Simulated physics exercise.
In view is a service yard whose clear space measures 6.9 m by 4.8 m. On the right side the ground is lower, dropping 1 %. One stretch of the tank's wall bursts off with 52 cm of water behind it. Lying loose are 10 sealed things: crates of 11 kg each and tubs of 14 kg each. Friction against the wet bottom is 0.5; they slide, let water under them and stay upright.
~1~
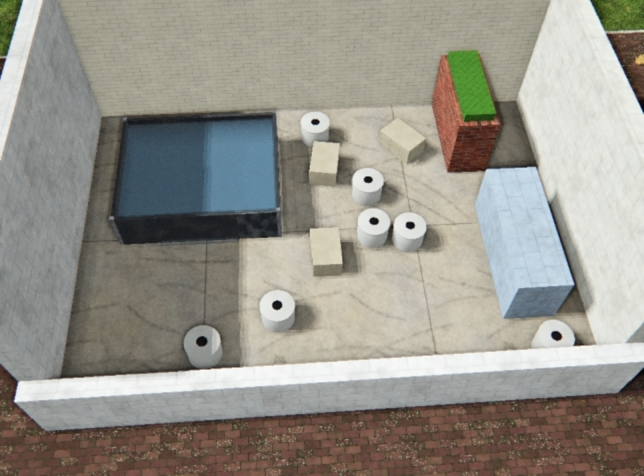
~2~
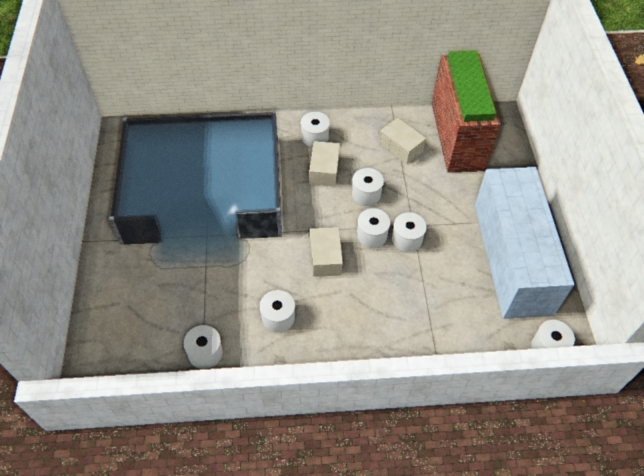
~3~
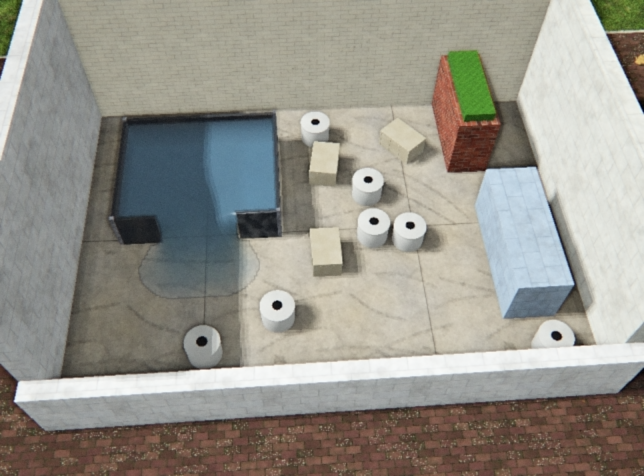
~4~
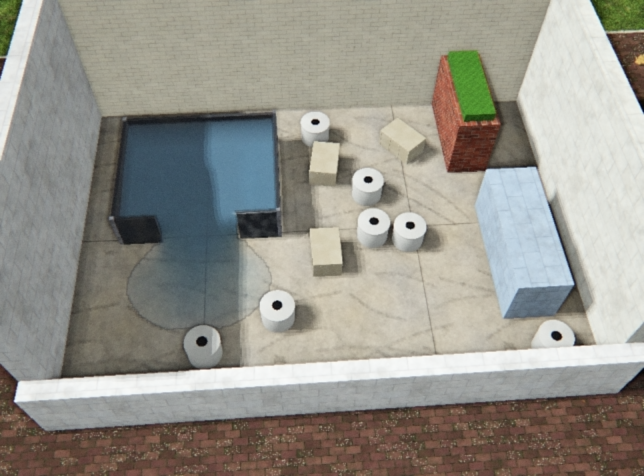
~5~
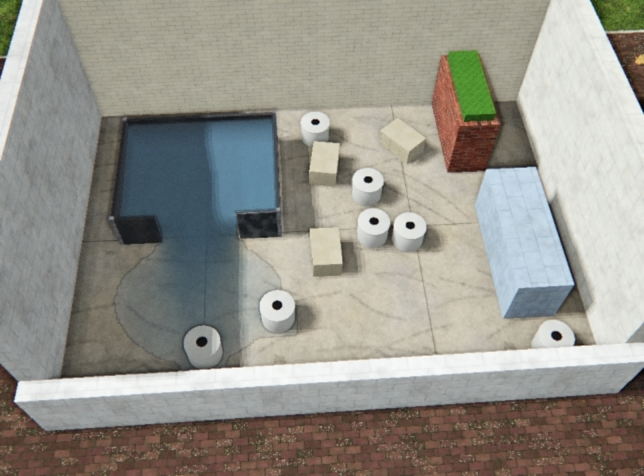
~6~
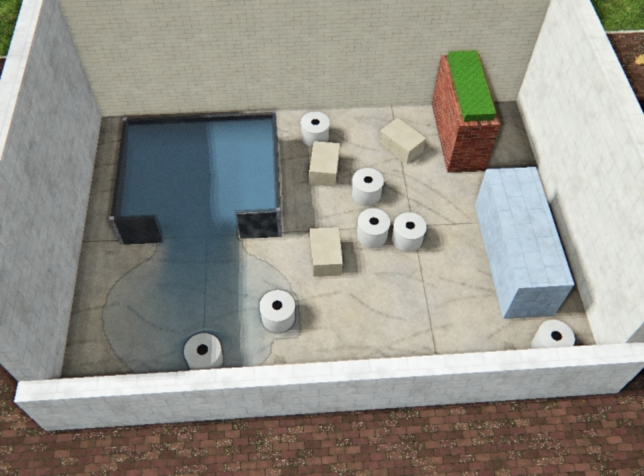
A dark-walled tank of blue water opened along part of its front side, and the water spread across the walled yard's paved floor, reaching two white tubs and nudging one slightly forward.
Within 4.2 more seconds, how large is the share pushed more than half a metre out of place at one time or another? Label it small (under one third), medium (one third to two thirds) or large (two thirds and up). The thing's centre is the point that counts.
Small.
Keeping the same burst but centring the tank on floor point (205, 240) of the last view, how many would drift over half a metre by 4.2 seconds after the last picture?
Then 2 of them would.
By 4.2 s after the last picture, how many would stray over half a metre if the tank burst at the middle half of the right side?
Then the count would be 5.
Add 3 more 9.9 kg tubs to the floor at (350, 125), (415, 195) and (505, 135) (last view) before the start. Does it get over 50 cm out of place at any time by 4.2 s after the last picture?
In the order asked: Below the mark; below the mark; below the mark.
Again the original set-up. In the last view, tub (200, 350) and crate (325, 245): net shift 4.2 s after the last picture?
The first ends 200 centimetres from its start and the second 5 centimetres.
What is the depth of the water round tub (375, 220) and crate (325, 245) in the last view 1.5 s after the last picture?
I'd put it at 0 cm and 0 cm respectively.
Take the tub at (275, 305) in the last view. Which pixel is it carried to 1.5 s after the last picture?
Near (339, 325).
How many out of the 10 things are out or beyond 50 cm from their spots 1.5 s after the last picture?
1 of them.
Then, 0.4 s after the last picture 0 of 10 are over 50 cm from their spots; 0 afloat.
Then, 1.5 s after the last picture 1 of 10 are over 50 cm from their spots; 1 afloat.
Then, 2.8 s after the last picture 2 of 10 are over 50 cm from their spots; 2 afloat.
Then, 4.2 s after the last picture 3 of 10 are over 50 cm from their spots, and 3 have been at some point; 0 afloat.
